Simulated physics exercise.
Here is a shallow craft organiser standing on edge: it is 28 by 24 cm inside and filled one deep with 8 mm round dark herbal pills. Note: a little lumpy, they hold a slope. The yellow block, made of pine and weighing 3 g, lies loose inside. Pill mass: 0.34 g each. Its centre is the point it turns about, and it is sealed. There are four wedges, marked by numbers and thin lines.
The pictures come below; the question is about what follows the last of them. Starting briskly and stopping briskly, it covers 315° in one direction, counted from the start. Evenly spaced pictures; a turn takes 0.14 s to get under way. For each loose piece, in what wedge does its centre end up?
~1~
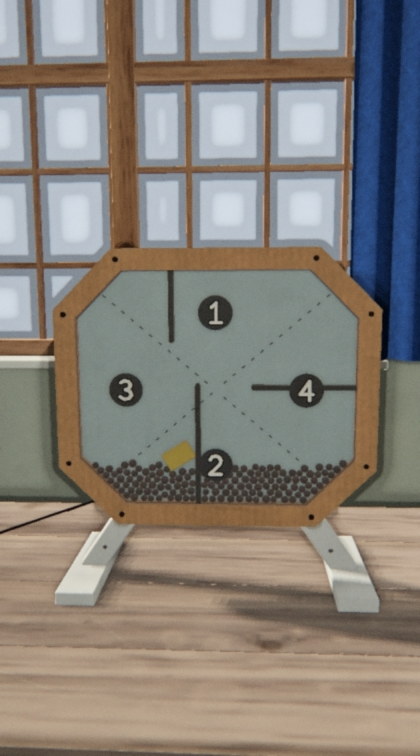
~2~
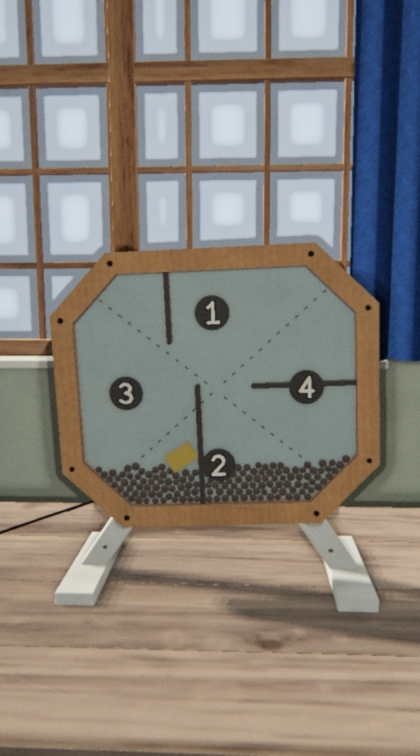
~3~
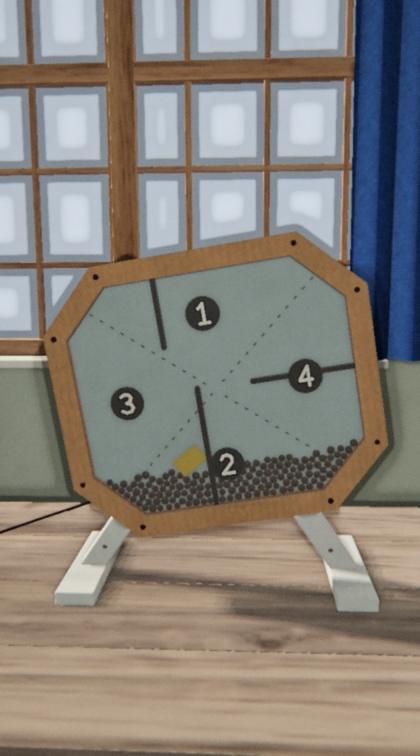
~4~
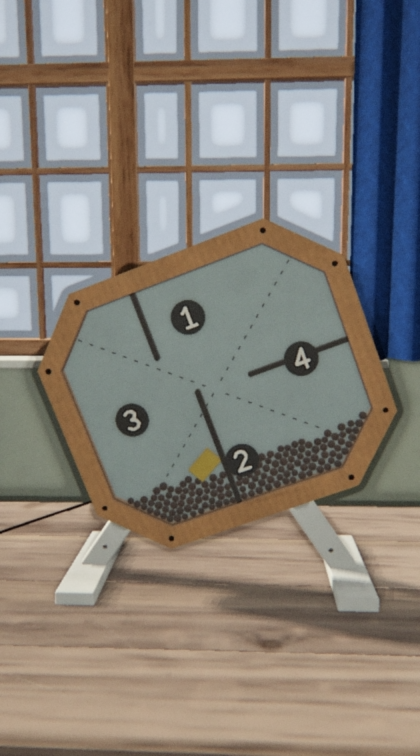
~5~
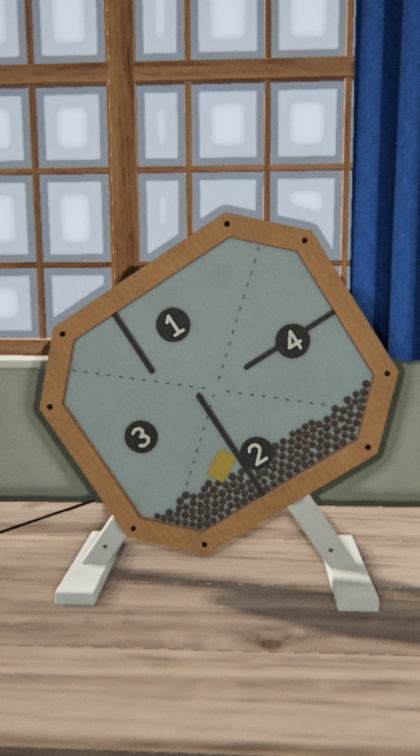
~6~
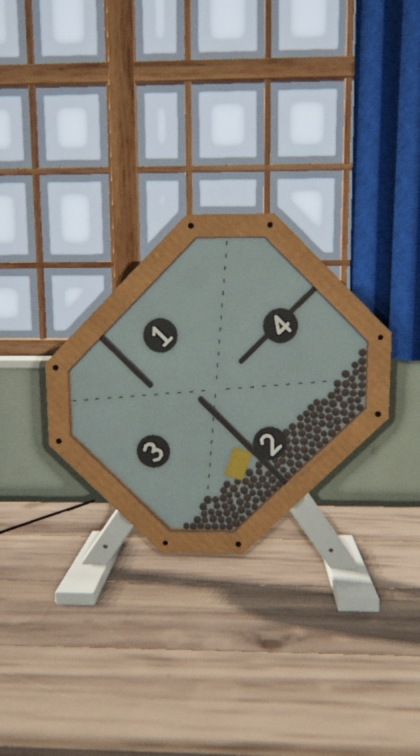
Wedge: 2.
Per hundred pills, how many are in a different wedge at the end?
About 60 percent.
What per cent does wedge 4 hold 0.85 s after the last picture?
About 15 percent of the load.
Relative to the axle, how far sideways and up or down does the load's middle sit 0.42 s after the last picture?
5 cm right, 2 cm below.
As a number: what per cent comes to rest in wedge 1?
Roughly 5%.
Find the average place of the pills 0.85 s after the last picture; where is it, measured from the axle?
Offset: Approx. 8 cm right, 4 cm below.
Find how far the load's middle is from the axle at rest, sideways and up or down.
Offset approx. 2 cm right, 4 cm below.
Then, 0.42 s after the last picture, it stands 145° anticlockwise; the pills' middle is 5 cm right of and 2 cm below the centre; no. 1, 20 %, no. 2, 35 %, no. 3, 40 %; yellow block in no. 1.
Then, 0.85 s after the last picture, it has come round 246° anticlockwise; the pills' middle is 8 cm right of and 4 cm below the centre; no. 1, 65 %, no. 3, 15 %, no. 4, 15 %; yellow block in no. 1.
Then, 1.21 s after the last picture, it has come round 315° anticlockwise; the pills' middle is 4 cm right of and 2 cm below the centre; no. 1, 5 %, no. 2, 15 %, no. 3, 20 %, no. 4, 55 %; yellow block in no. 1.
All still 2.0 s after it, it has come round 315° anticlockwise; no. 1, 5 %, no. 2, 40 %, no. 3, 0 %, no. 4, 55 %; yellow block in no. 2.
